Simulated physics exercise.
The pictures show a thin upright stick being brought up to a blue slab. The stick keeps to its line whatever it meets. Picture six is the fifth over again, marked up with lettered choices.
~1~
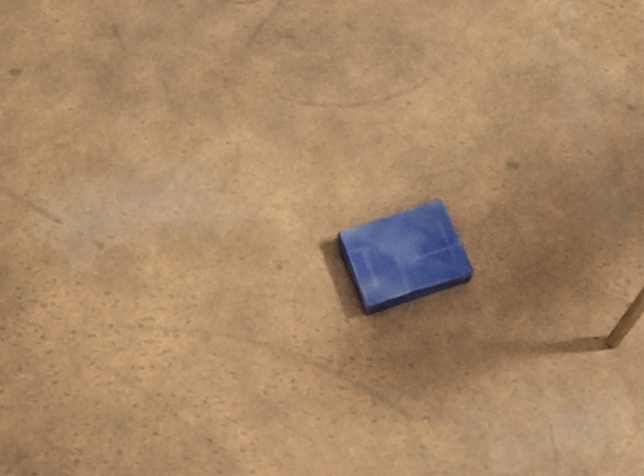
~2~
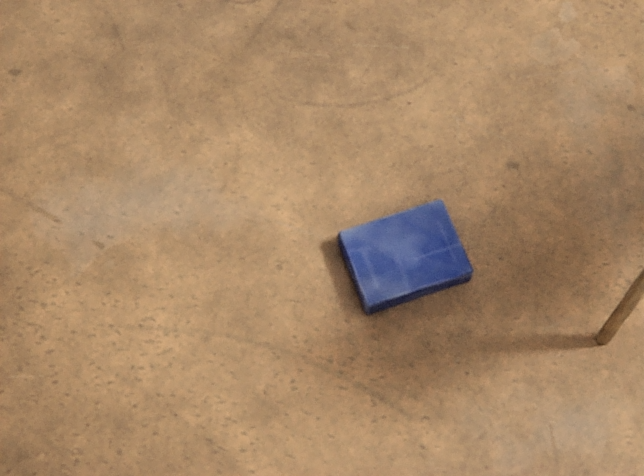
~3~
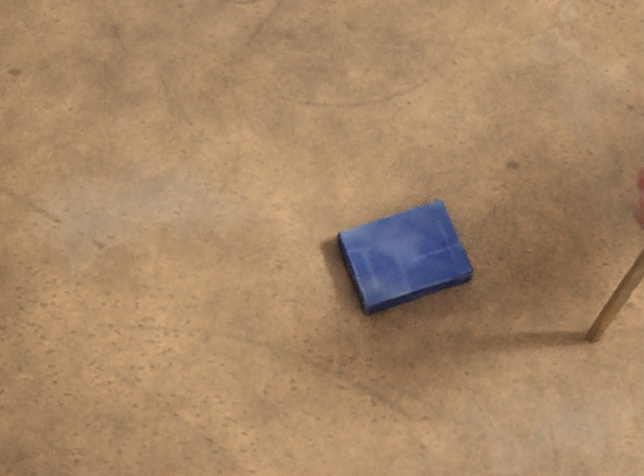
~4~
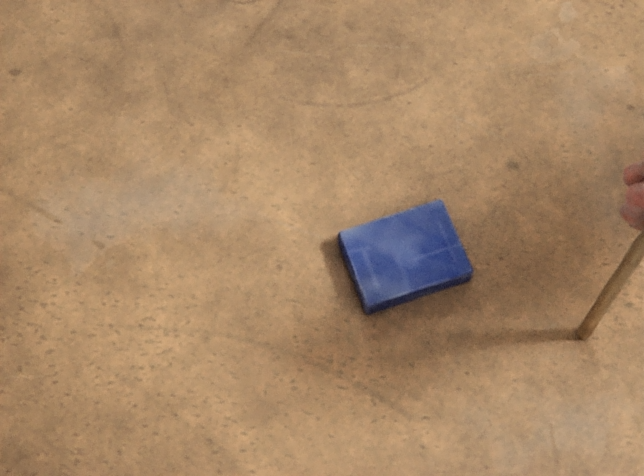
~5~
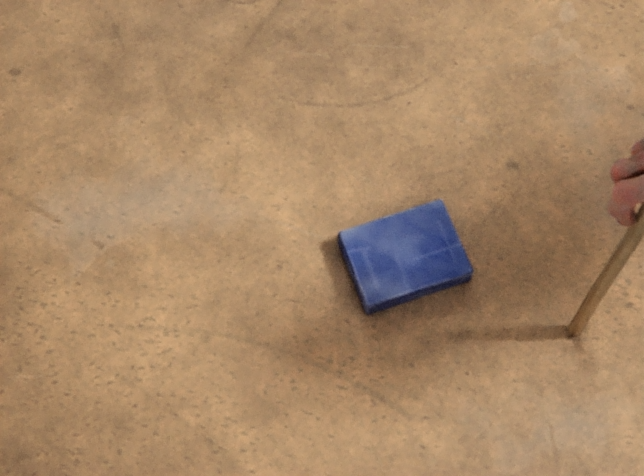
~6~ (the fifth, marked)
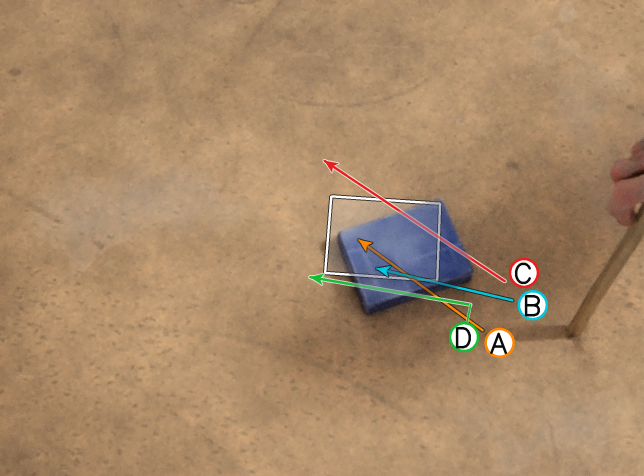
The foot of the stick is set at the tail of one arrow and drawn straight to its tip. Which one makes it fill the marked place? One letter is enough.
Stroke D puts it in the outline.
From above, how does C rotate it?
Anticlockwise.
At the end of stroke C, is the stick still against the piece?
No.
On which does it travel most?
A.
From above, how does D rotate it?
Clockwise.
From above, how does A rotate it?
Clockwise.
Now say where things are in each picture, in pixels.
Blue slab (405, 251), in the first frame.
Blue slab (405, 251), in the second frame.
Blue slab (405, 251), in the third frame.
Blue slab (405, 251), in the fourth frame.
Blue slab (405, 251), in the fifth frame.
On the marked copy, A from (483, 330) to (359, 240); B from (512, 300) to (377, 268); C from (505, 281) to (324, 161); D from (471, 305) to (310, 277).
With D. Early on, foot of the stick (412, 295), piece (397, 241).
Further on, foot of the stick (353, 286), piece (387, 229).
At the end, foot of the stick (310, 278), piece (386, 228); it fills the outline.
As for the rest, A leaves the piece out of the outline, at (353, 185); B leaves the piece out of the outline, at (364, 215); C leaves the piece out of the outline, at (365, 252).
